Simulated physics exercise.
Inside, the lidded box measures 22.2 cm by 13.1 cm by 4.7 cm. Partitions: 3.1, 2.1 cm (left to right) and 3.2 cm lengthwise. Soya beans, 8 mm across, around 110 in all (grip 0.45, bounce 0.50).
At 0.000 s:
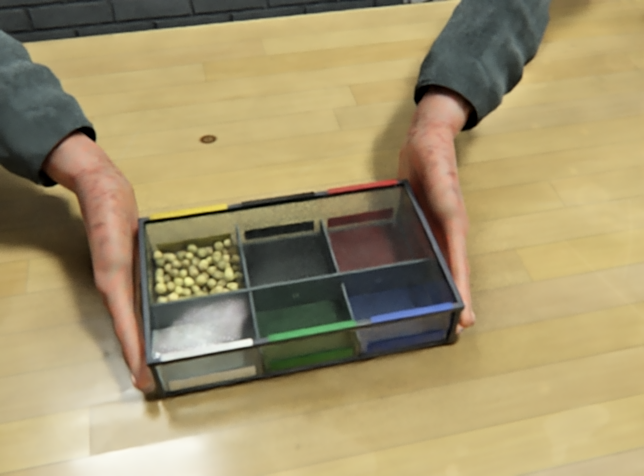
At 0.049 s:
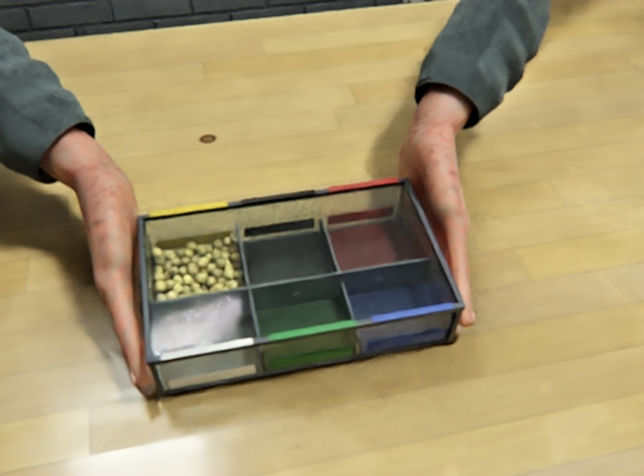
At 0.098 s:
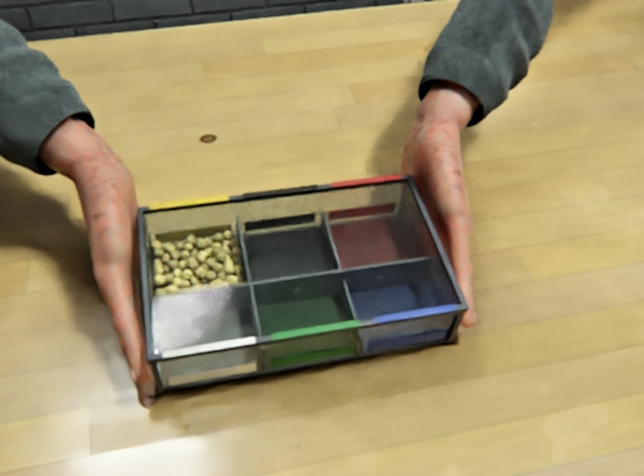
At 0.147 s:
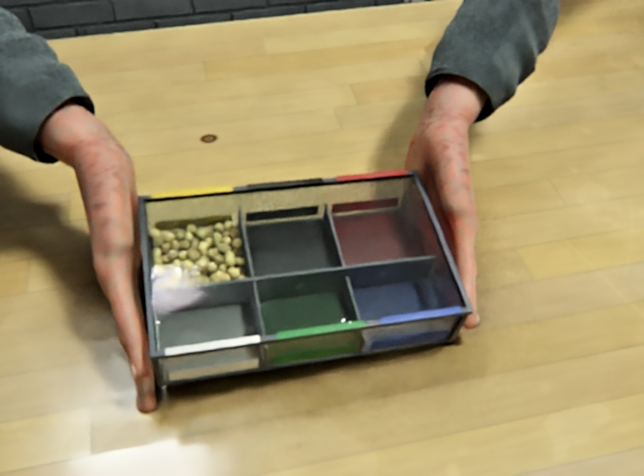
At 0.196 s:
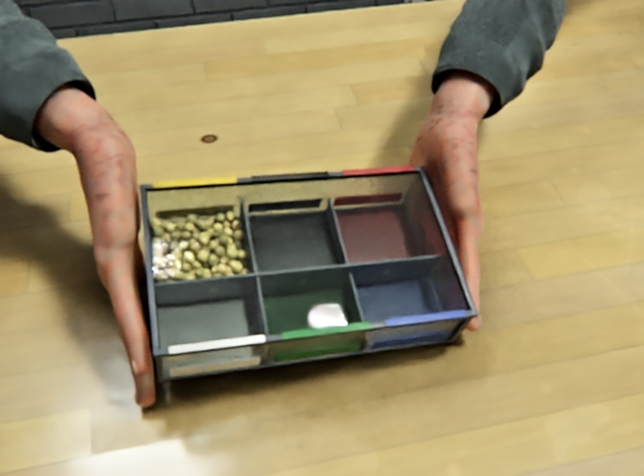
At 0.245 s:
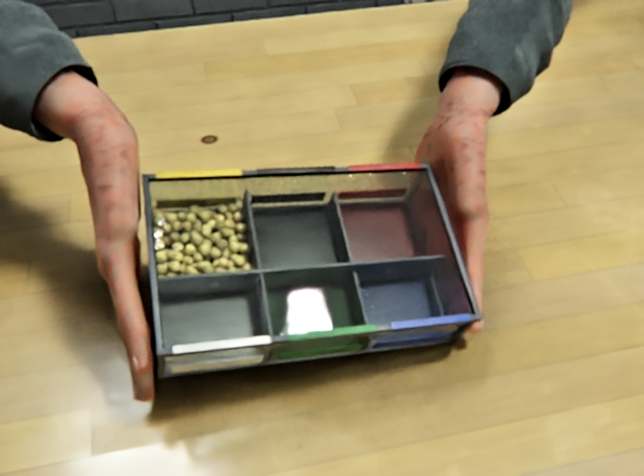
To begin with, two hands hold a clear-lidded, six-section box nearly level over a wooden table, with pale beans in its yellow-marked back-left section. The hands gradually tilt it toward the front right, the beans staying in their section, while bright glare leaves the front-left section and shows over the green one.
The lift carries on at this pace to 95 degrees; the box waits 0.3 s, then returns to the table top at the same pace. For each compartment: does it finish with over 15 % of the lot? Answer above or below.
Red: Below, blue: Above, green: Below, yellow: Above, white: Below, black: Below.
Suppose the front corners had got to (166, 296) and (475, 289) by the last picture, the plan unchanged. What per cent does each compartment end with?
Red 30, blue 0, green 0, yellow 60, white 0, black 10.
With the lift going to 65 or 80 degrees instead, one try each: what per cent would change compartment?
About 5 and 40 per cent.
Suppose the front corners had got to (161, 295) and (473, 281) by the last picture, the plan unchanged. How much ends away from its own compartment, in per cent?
It would be near 20 per cent.
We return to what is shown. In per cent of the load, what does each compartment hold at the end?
Red 0; blue 45; green 0; yellow 55; white 0; black 0.
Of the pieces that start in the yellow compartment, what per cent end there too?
Some 50 per cent.
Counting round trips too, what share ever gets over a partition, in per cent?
Roughly 45 per cent.
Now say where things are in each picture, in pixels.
Box tilt 0 degrees, front corners at (153, 360) and (458, 305); yellow 100 %, in the first picture.
Box tilt 1 degrees, front corners at (152, 359) and (458, 305), in the second picture.
Box tilt 3 degrees, front corners at (154, 356) and (461, 306), lowest corner right front, in the third picture.
Box tilt 7 degrees, front corners at (156, 353) and (466, 309), lowest corner right front, in the fourth picture.
Box tilt 12 degrees, front corners at (159, 351) and (470, 312), lowest corner right front, in the fifth picture.
Box tilt 16 degrees, front corners at (163, 350) and (475, 316), lowest corner right front; yellow 100 %. Its pace works out near 85 degrees a second, in the sixth picture.
Then, at 1.39 s, tilt 95 degrees; blue 15 %, green 15 %, yellow 60 %, white 5 %, black 5 %.
After 2.15 s, tilt 48 degrees; blue 45 %, yellow 55 %.
After 2.93 s, tilt 0 degrees; blue 45 %, yellow 55 %.
At rest (3.3 s), red 0 %, blue 45 %, green 0 %, yellow 55 %, white 0 %, black 0 %.
